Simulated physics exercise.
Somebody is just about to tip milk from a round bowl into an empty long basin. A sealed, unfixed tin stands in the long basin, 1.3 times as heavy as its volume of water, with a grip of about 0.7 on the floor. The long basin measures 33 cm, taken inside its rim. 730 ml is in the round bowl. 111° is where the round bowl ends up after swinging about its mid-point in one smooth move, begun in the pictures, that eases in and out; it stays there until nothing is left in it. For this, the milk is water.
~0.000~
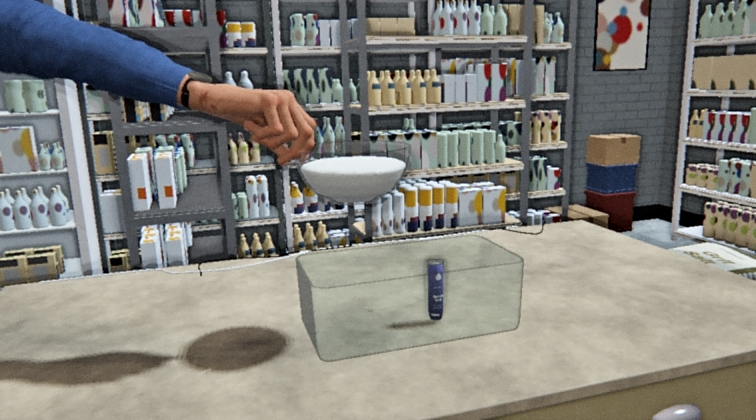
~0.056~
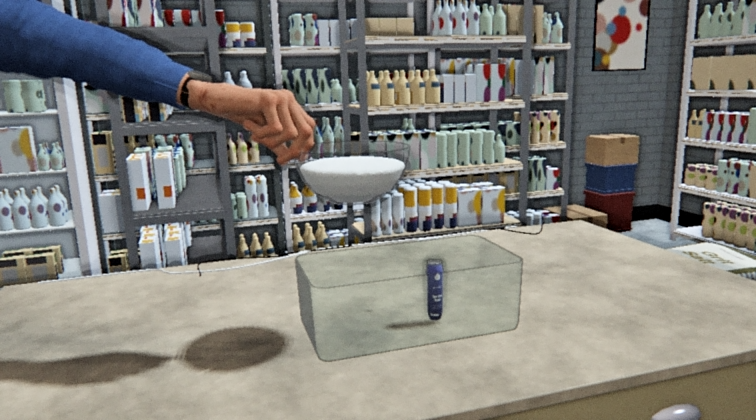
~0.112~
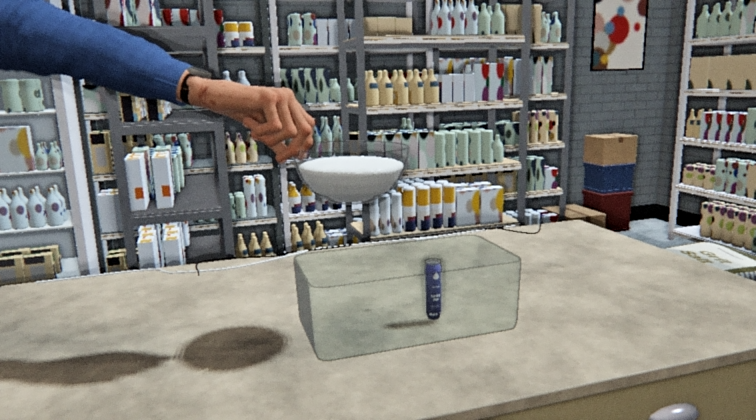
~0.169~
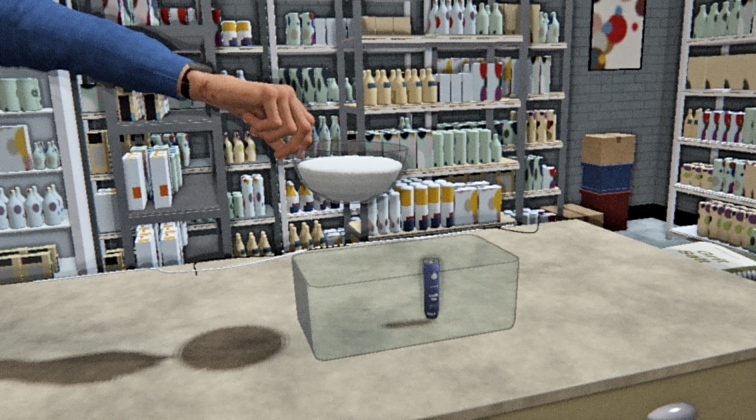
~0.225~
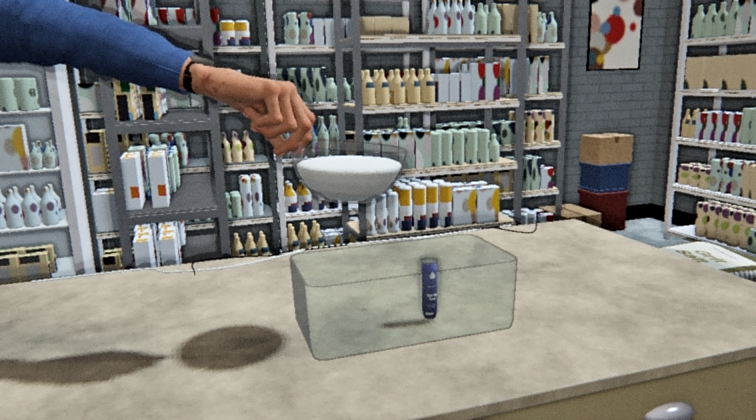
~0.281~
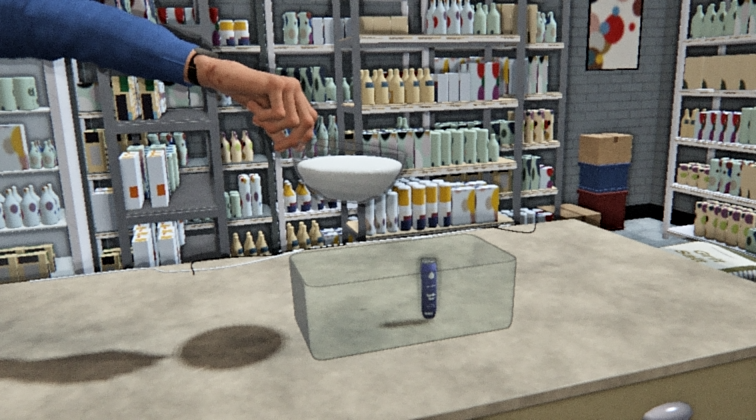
The clip shows a blue-sleeved arm at the left holding a round white bowl above a clear long basin on a counter, with a small dark blue tin inside; the bowl tilts very slightly, and little else moves.
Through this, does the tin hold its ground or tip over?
It rides it out.
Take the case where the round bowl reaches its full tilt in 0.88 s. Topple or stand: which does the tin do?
In that case the tin does not tip.
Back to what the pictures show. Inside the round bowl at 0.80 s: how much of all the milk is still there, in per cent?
Some 54 % of it is still there.
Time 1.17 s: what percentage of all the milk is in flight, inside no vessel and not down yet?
Some 6 % is up in the air.
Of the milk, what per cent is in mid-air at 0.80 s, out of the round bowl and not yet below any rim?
Roughly 32 percent.
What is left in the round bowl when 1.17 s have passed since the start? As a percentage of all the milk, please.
Around 1 in a hundred.
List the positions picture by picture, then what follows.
Tilt 0°; pouring edge (407, 145); surface from (300, 168) to (401, 161); the long basin's rim runs from (304, 272) to (501, 248); the tin's top is at (435, 265), in the first picture.
Tilt 0°; pouring edge (406, 145); surface from (299, 167) to (401, 161), in the second picture.
Tilt 2°; pouring edge (405, 146); surface from (298, 167) to (399, 161), in the third picture.
Tilt 3°; pouring edge (404, 147); surface from (297, 166) to (398, 161), in the fourth picture.
Tilt 6°; pouring edge (403, 150); surface from (296, 165) to (397, 161), in the fifth picture.
Tilt 9°; pouring edge (403, 153); surface from (297, 165) to (398, 161), in the sixth picture.
Then, 0.80 s in, the tilt is 61° and 55 per cent is still to pour; the tin stands where it began.
Then, 1.17 s in, the tilt is 99° and 1 per cent is still to pour; the tin stands where it began.
Then, 1.57 s in, the tilt is 111° and 0 per cent is still to pour; the tin stands where it began.
Then, 2.00 s in, the tilt is 111° and 0 per cent is still to pour; the tin stands where it began.
Finally, the tin stands where it began.
